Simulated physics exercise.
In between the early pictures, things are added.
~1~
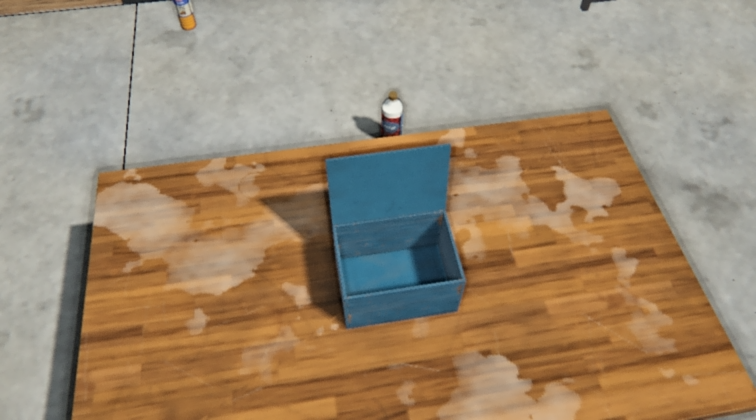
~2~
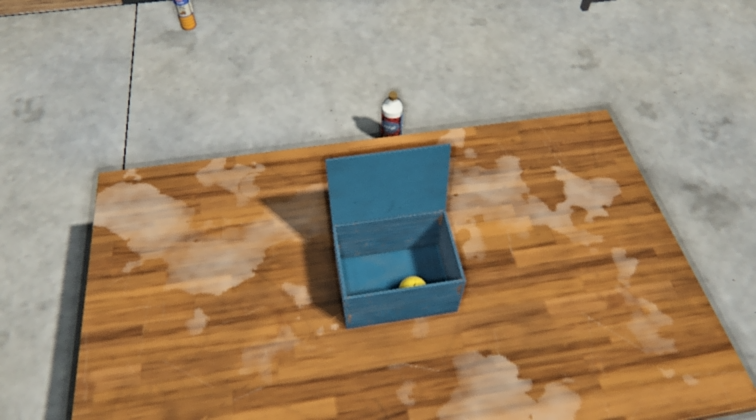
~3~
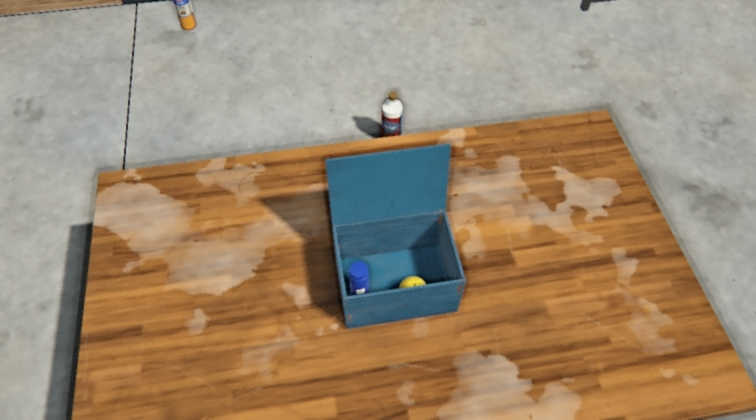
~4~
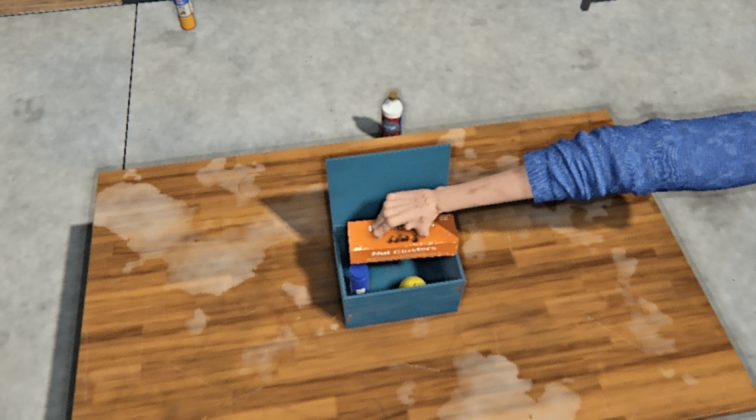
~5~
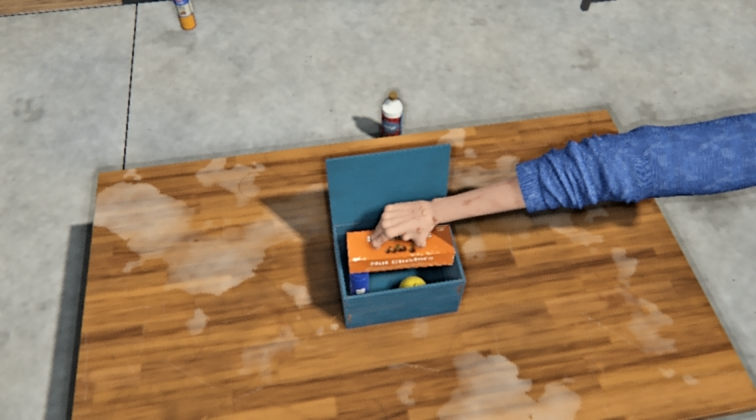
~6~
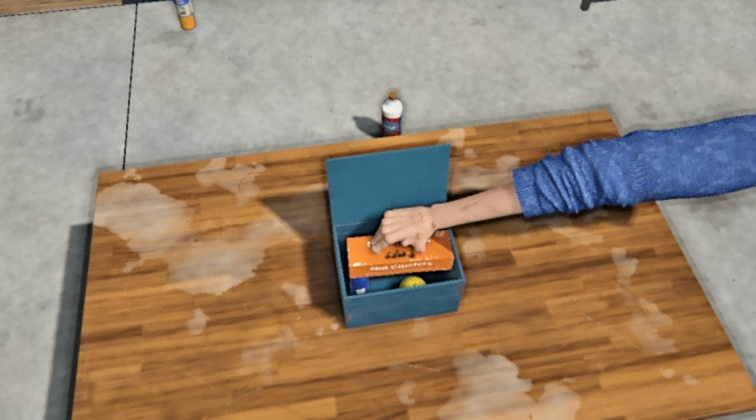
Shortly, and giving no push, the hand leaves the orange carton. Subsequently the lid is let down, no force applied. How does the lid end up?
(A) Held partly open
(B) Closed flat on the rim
B.
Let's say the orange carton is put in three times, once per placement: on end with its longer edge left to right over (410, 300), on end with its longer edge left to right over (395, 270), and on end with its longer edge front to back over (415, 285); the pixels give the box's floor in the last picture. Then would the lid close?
So: First open, second open, third open.
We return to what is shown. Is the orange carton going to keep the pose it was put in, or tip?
Once everything settles, the orange carton ends up at a slant.
Then, 0.40 s past the last view, orange carton on its side near (395, 259); blue shaker rocked 27° from its first pose.
Then, 1.20 s past the last view, lid starting down; orange carton on its side near (391, 258); blue shaker rocked 26° from its first pose.
Then, 1.70 s past the last view, lid 53° above the rim; orange carton on its side near (391, 258); blue shaker rocked 28° from its first pose.
Then, 2.20 s past the last view, lid 16° above the rim; orange carton on its side near (391, 258); blue shaker rocked 29° from its first pose.
Finally, lid shut; down or leaning hard in the box, orange carton; left askew, blue shaker; yellow apple still in place. Final places as the last picture's camera would see them, orange carton near (391, 258).
